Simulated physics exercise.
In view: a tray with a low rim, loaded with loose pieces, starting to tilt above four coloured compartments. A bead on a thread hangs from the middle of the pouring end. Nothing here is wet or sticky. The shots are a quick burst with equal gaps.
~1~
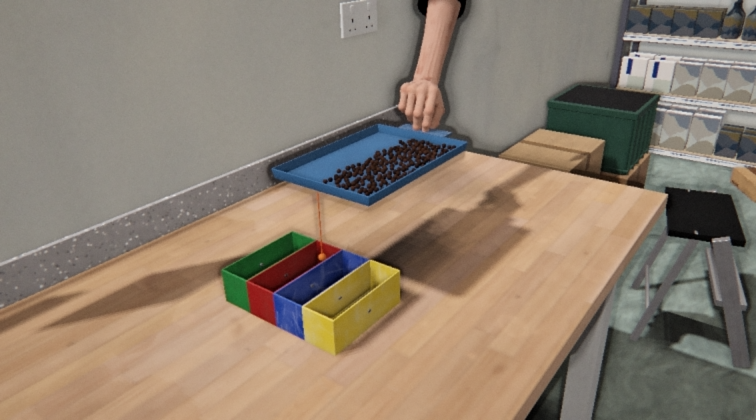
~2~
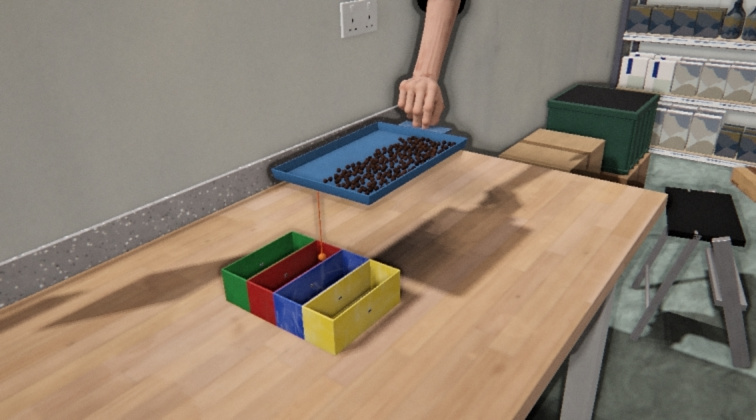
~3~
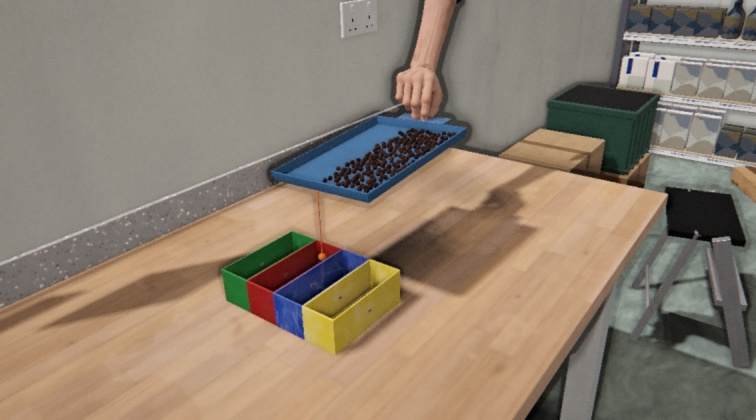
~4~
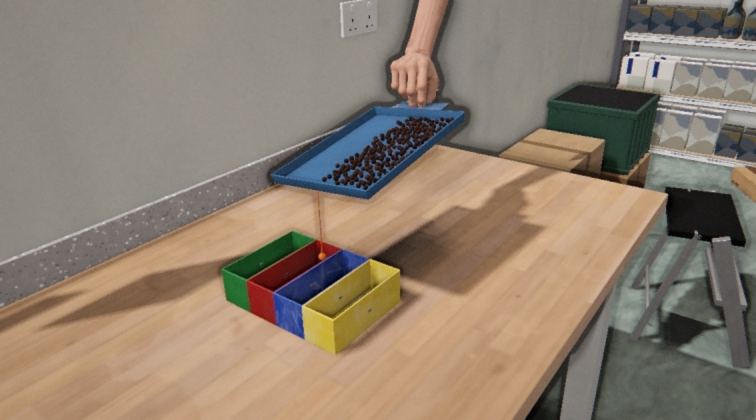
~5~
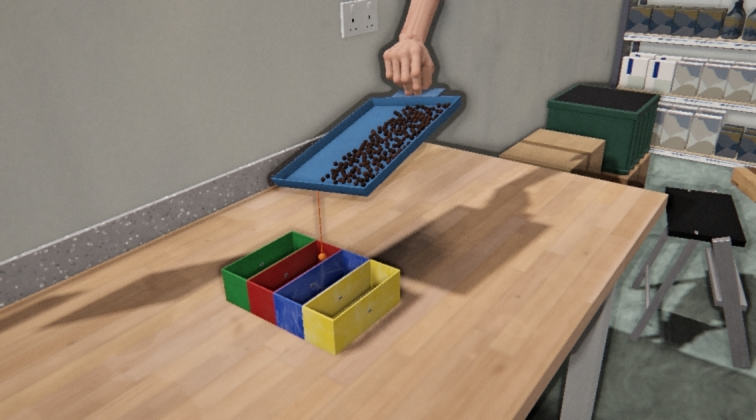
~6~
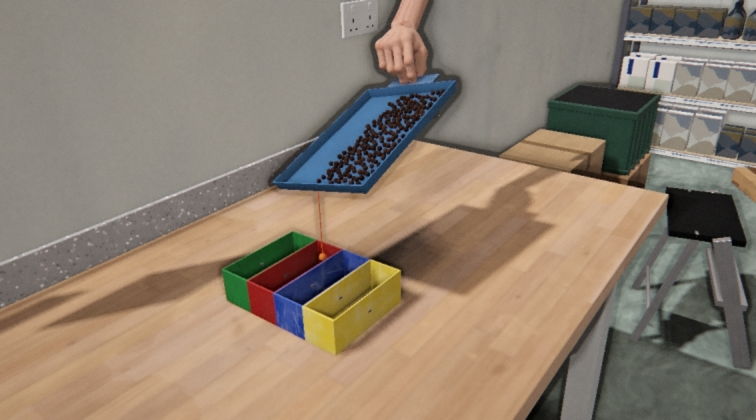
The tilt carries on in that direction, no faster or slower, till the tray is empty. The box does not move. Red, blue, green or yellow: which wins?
The green cell gets the most.
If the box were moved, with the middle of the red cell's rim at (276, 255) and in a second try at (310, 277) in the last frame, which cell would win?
The first try: Red. The second: The green cell.
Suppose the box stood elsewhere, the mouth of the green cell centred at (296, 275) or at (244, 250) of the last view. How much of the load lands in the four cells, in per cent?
First some 0, then 100 per cent.
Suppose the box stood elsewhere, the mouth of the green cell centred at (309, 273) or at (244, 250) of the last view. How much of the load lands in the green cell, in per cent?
First some 0, then 10 per cent.
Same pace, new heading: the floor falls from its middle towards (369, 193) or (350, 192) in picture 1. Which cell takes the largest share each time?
In turn: The yellow one; the yellow cell.
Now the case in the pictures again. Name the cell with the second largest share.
It is that red cell.
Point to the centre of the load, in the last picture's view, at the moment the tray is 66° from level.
Around (294, 184).
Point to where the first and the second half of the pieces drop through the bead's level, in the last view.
At about (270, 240), then at (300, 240).
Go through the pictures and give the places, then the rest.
The first frame shows corners of the pouring end near (274, 168) and (369, 196), level; middle of the load near (396, 163), allspice berries; bead on its thread near (322, 257); green cell near (236, 288); red cell near (262, 300); blue cell near (289, 313); yellow cell near (319, 328).
The second frame shows corners of the pouring end near (274, 169) and (368, 195), level; middle of the load near (396, 161).
The third frame shows corners of the pouring end near (274, 171) and (368, 193), tipped barely, lowest at the left corner; middle of the load near (396, 155).
The fourth frame shows corners of the pouring end near (274, 174) and (366, 189), tipped a little, lowest at the left corner; middle of the load near (394, 147).
The fifth frame shows corners of the pouring end near (274, 177) and (364, 187), tipped clearly, lowest at the left corner; middle of the load near (391, 139).
The sixth frame shows corners of the pouring end near (275, 181) and (362, 184), tipped clearly, lowest at the left corner; middle of the load near (386, 133), near half on the move; green cell near (237, 288); red cell near (262, 300); blue cell near (290, 313); yellow cell near (319, 327).
Shortly afterwards, tray tipped steeply; the bulk on the tray; only a few in the green cell; near a quarter falling or outside the box.
Next, tray tipped past a quarter turn; near a quarter on the tray; near half in the green cell; a little in the red cell; near a quarter falling or outside the box.
Some moments later, tray tipped past a quarter turn; near two thirds in the green cell; near a quarter in the red cell; a little falling or outside the box.
In the end, tray tipped past a quarter turn; near two thirds in the green cell; near a quarter in the red cell; none at all in the yellow cell; none at all in the blue cell; a little outside the box.
